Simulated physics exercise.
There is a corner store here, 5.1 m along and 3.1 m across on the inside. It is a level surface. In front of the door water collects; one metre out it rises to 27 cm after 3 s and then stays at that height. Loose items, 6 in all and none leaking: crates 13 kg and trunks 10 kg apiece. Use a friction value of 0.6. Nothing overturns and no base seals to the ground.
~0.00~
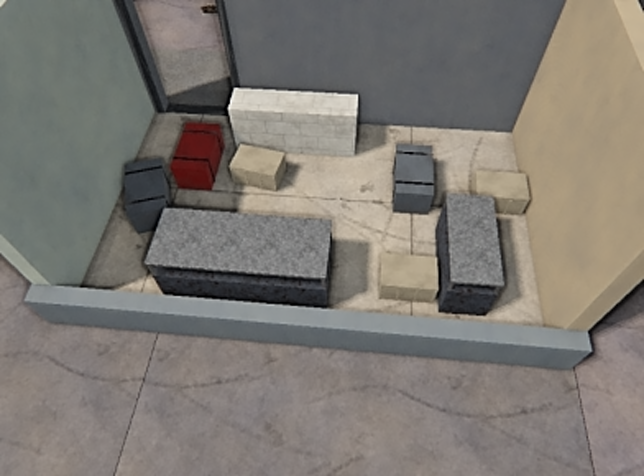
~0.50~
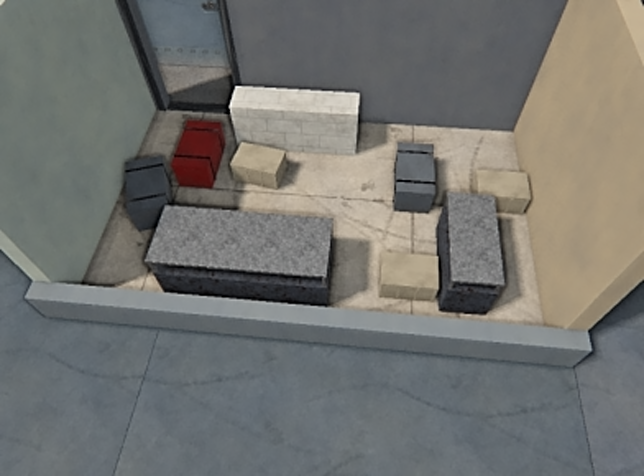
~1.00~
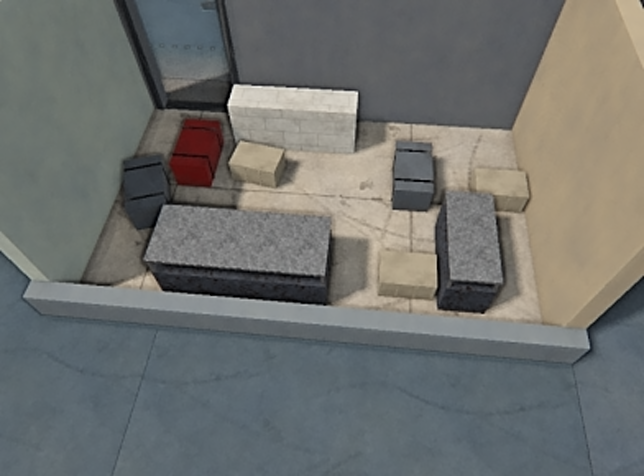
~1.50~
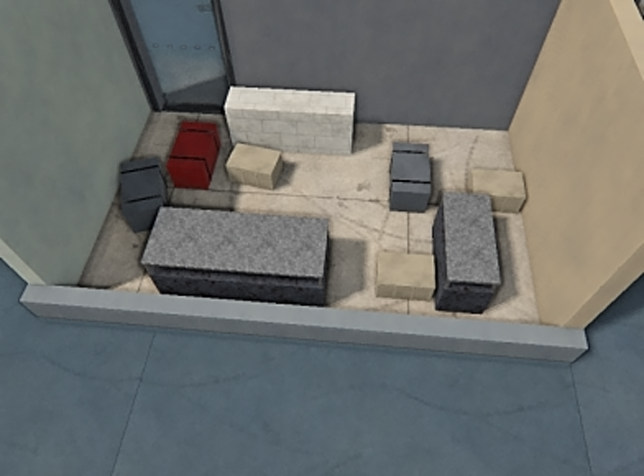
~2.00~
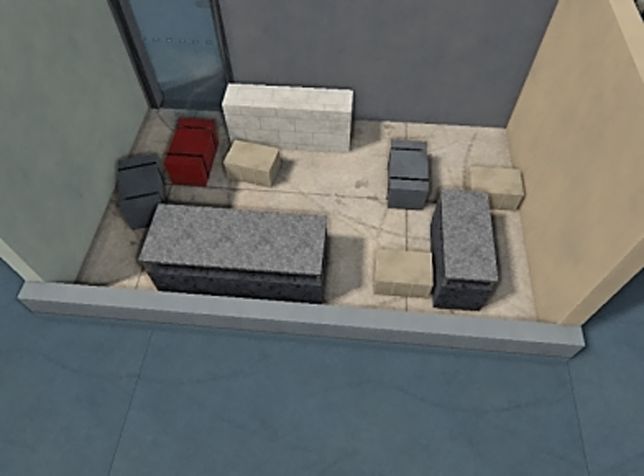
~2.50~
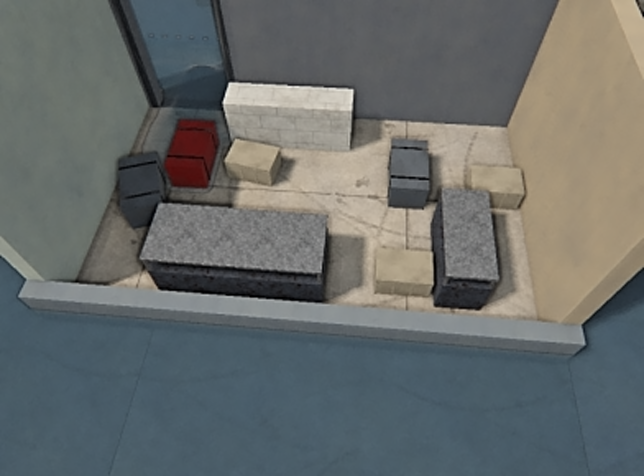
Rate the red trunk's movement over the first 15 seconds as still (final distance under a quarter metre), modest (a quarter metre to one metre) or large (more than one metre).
The rating is large.
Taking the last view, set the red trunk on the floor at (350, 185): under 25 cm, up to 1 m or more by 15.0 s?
Short answer, it keeps close to its start.
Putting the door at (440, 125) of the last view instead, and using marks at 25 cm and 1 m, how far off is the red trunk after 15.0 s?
Well, the red trunk scoots a little.
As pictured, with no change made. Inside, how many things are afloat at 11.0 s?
By my count, 5.
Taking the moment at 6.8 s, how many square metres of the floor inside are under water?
Wet: Near 12.0 m2.
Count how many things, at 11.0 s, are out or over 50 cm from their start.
3.
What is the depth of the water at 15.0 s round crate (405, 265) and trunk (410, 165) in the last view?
I'd put it at 17 cm and 17 cm respectively.
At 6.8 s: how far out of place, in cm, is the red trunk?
150 cm, give or take.
After 3.5 s the red trunk is near (187, 178), 0.7 m from its start, afloat; 1 afloat.
After 6.8 s the red trunk is near (310, 184), 1.7 m from its start, afloat; 2 afloat.
After 11.0 s the red trunk is near (384, 127), 2.4 m from its start, afloat; 5 afloat.
After 15.0 s the red trunk is near (371, 161), 2.3 m from its start, afloat; 6 afloat.
